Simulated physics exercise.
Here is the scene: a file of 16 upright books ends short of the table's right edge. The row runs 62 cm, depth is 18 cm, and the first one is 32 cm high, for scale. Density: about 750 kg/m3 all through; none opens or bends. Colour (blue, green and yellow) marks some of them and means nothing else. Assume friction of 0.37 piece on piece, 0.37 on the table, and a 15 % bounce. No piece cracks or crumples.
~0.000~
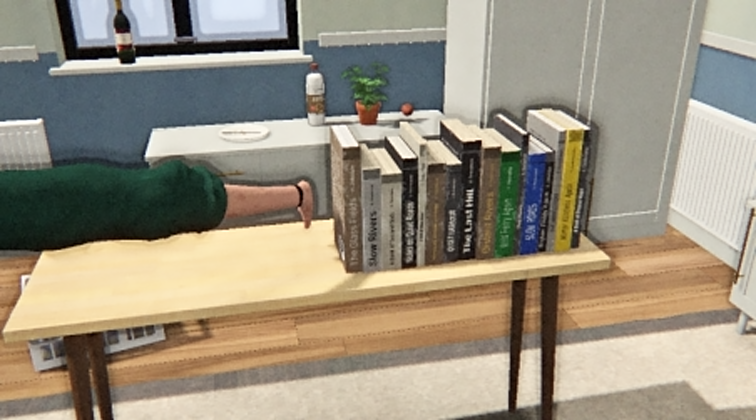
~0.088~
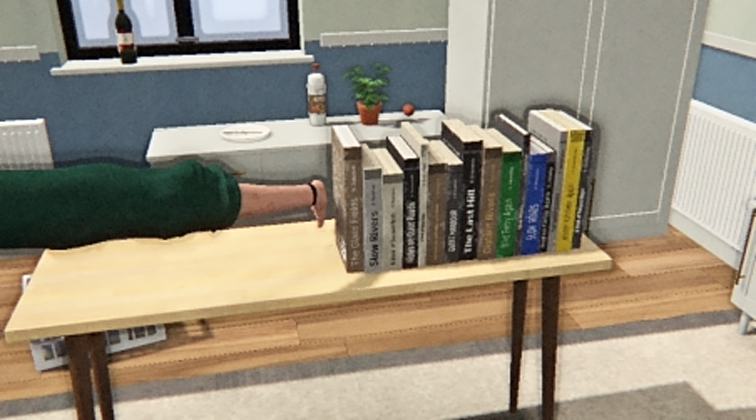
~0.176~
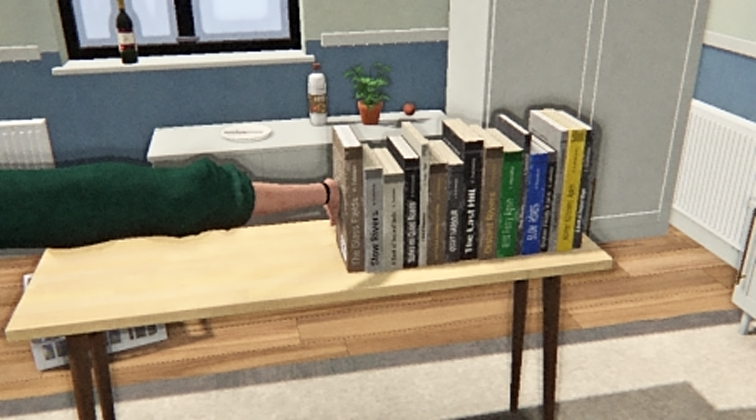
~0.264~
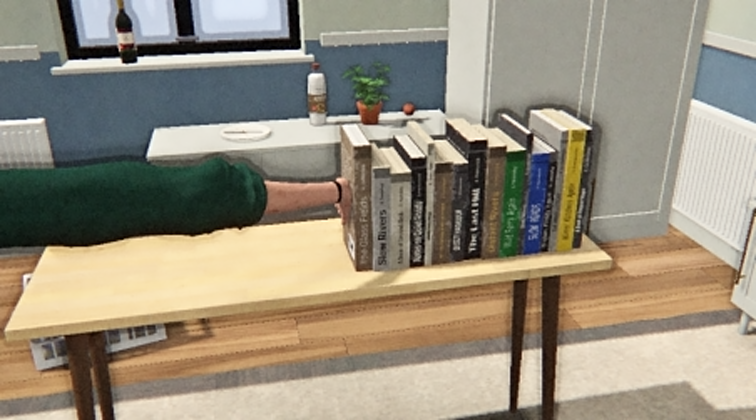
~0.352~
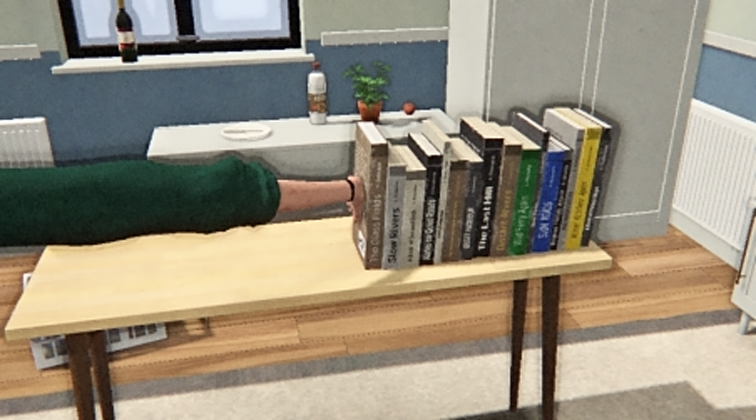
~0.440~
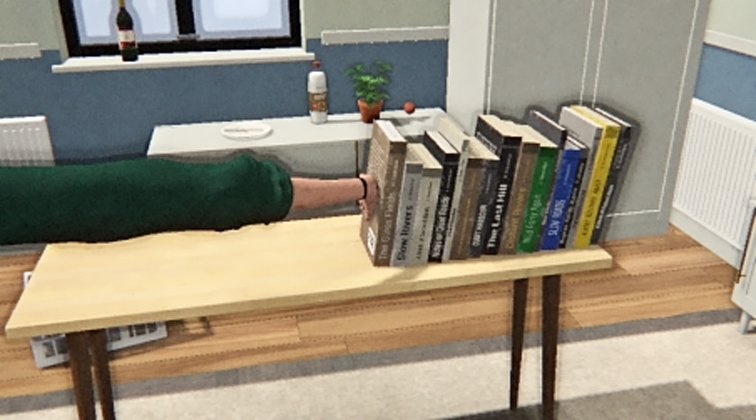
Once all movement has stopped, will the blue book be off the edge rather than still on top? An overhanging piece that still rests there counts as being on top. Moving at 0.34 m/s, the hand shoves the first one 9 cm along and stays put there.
Yes, it ends up out of place.
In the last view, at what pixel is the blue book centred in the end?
Look around pixel (621, 397) in the last frame.
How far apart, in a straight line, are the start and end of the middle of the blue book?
Roughly 90 centimetres.
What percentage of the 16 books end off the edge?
I'd put it at about 45 percent.
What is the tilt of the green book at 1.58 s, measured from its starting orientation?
About 180°.
After 0.72 s, none of the 16 books off the edge, 16 disturbed; blue book 27° from how it stood; yellow book 47° from how it stood.
After 1.06 s, 4 of the 16 books off the edge; blue book on its side; yellow book on its side.
After 1.58 s, 7 of the 16 books off the edge; blue book on its side; green book upside down.
In the end (1.9 s), 7 of the 16 books off the edge; blue book on its side; green book on its side; yellow book on its side. From the last view, middles, blue book near (621, 397), green book near (608, 399).
